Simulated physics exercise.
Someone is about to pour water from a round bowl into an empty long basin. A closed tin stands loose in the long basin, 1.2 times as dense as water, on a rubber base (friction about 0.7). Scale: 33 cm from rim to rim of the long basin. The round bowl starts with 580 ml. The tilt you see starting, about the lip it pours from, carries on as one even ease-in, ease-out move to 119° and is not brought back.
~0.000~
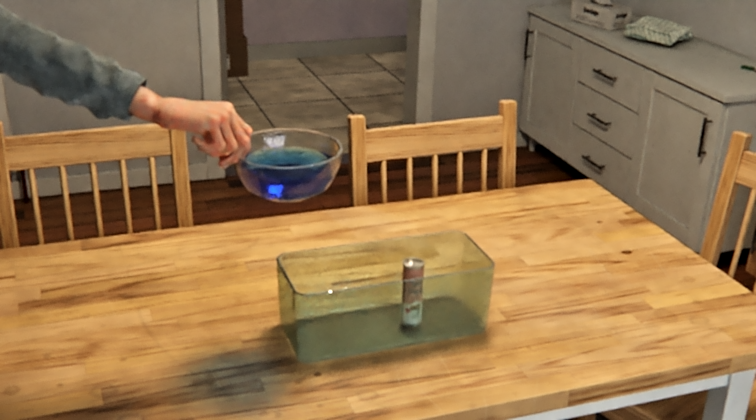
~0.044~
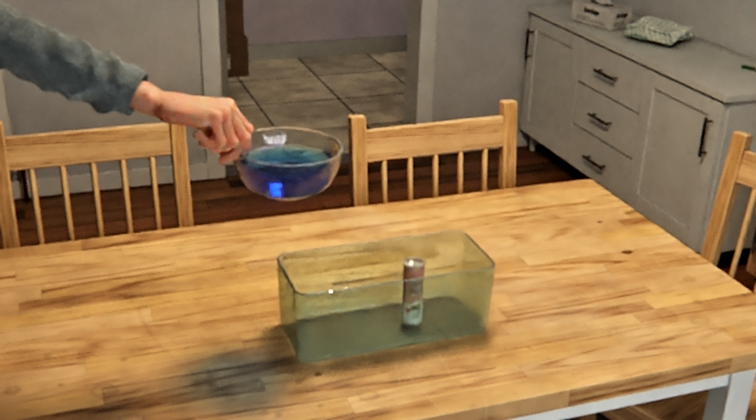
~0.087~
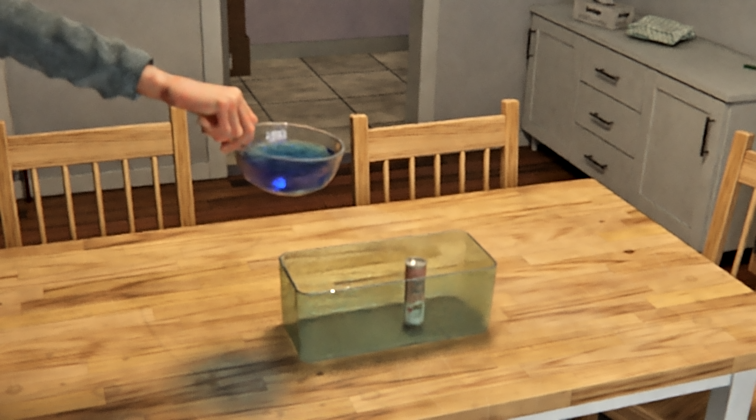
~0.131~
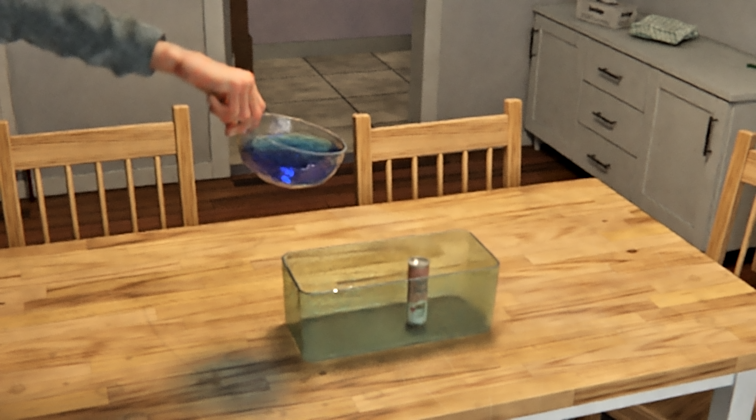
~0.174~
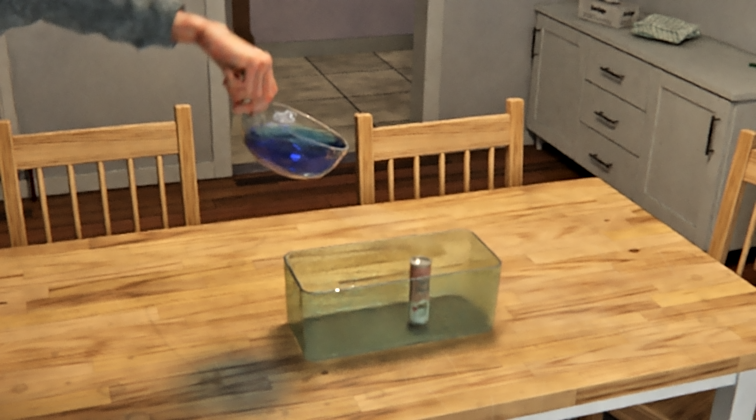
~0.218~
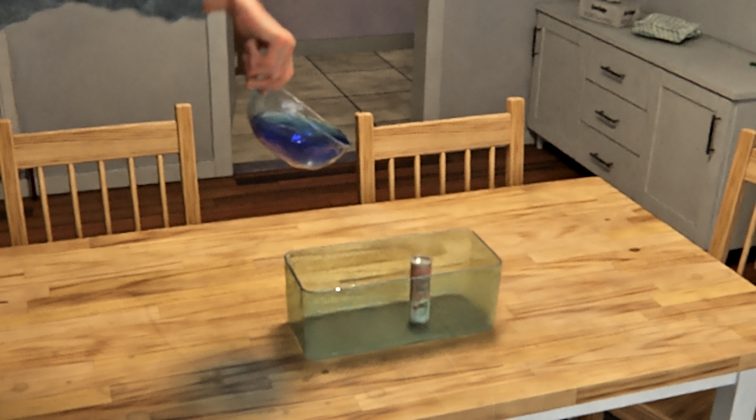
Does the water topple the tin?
It remains upright.
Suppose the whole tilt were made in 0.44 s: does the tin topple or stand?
Then it stays up.
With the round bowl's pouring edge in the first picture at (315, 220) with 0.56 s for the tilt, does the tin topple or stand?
Then it falls.
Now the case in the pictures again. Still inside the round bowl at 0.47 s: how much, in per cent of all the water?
Near 12 in a hundred.
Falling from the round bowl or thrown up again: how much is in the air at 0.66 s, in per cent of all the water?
About 8 per cent.
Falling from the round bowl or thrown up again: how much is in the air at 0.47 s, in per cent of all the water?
Some 86 per cent.
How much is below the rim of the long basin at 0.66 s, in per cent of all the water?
Some 92 per cent.
After 0.47 s the tilt is 112° and 13 per cent is still to pour; the tin stands where it began.
After 0.66 s the tilt is 119° and 0 per cent is still to pour; the tin stands where it began.
After 0.85 s the tilt is 119° and 0 per cent is still to pour; the tin stands where it began.
After 1.06 s the tilt is 119° and 0 per cent is still to pour; the tin stands where it began.
In the end the tin stands where it began.
